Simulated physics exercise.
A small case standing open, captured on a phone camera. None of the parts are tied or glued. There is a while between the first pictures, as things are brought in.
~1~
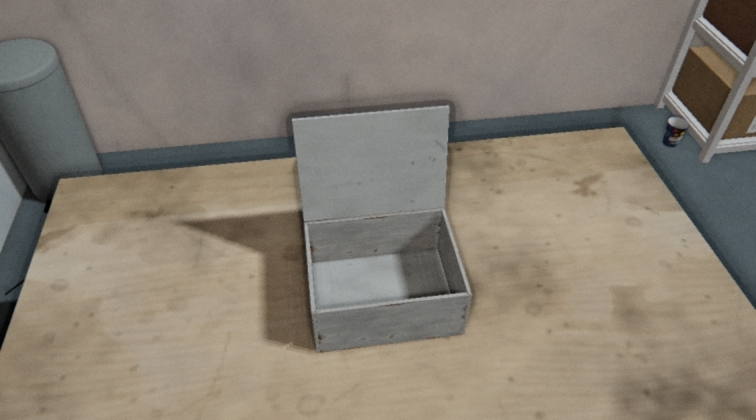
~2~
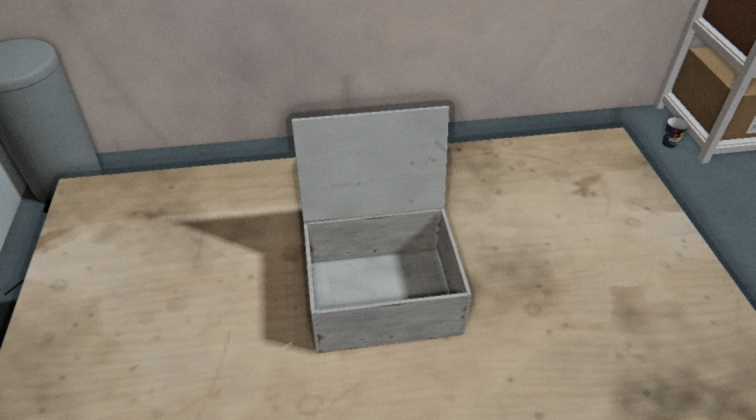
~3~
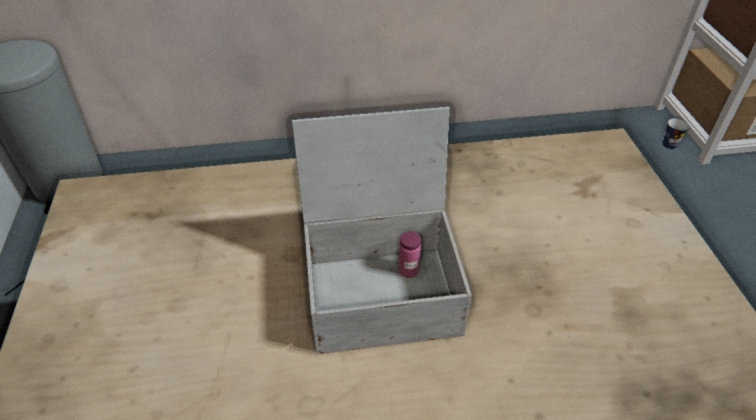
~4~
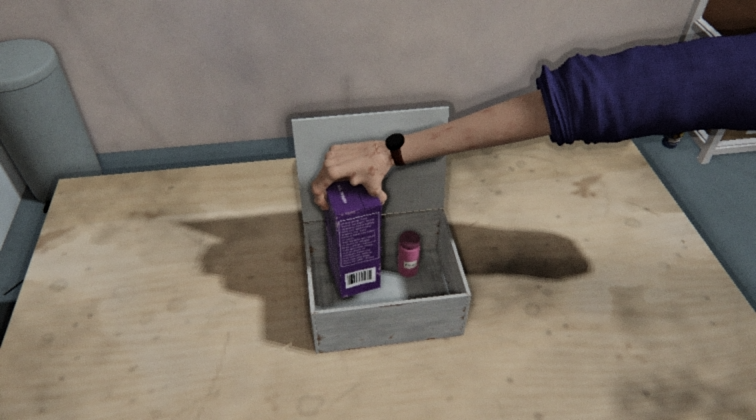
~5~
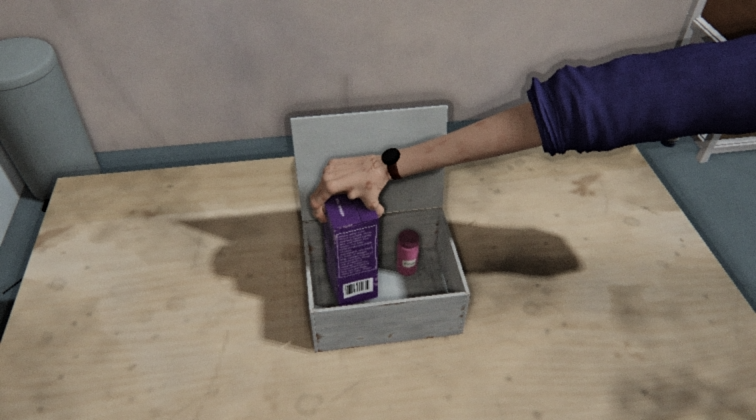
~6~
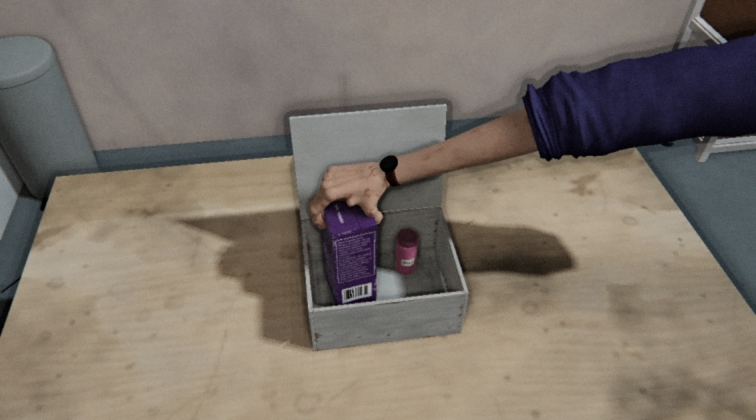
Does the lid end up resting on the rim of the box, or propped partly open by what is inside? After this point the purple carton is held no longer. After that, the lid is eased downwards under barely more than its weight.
It is propped partly open.
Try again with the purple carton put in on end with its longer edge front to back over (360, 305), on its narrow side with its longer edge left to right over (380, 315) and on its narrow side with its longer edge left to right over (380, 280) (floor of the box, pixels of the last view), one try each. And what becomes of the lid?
The first time the lid can't shut, the second time it goes down fully, and the third time it goes down fully.
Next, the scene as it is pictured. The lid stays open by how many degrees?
About 65°.
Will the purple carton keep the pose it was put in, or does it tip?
As it turns out, the purple carton keeps its original angle.
Then, 1.20 s later than the last frame, lid starting down.
Then, 2.10 s later than the last frame, lid 65° above the rim.
When it is over, lid 64° above the rim; both as before. End places, in pixels of the last picture, purple carton near (353, 256).
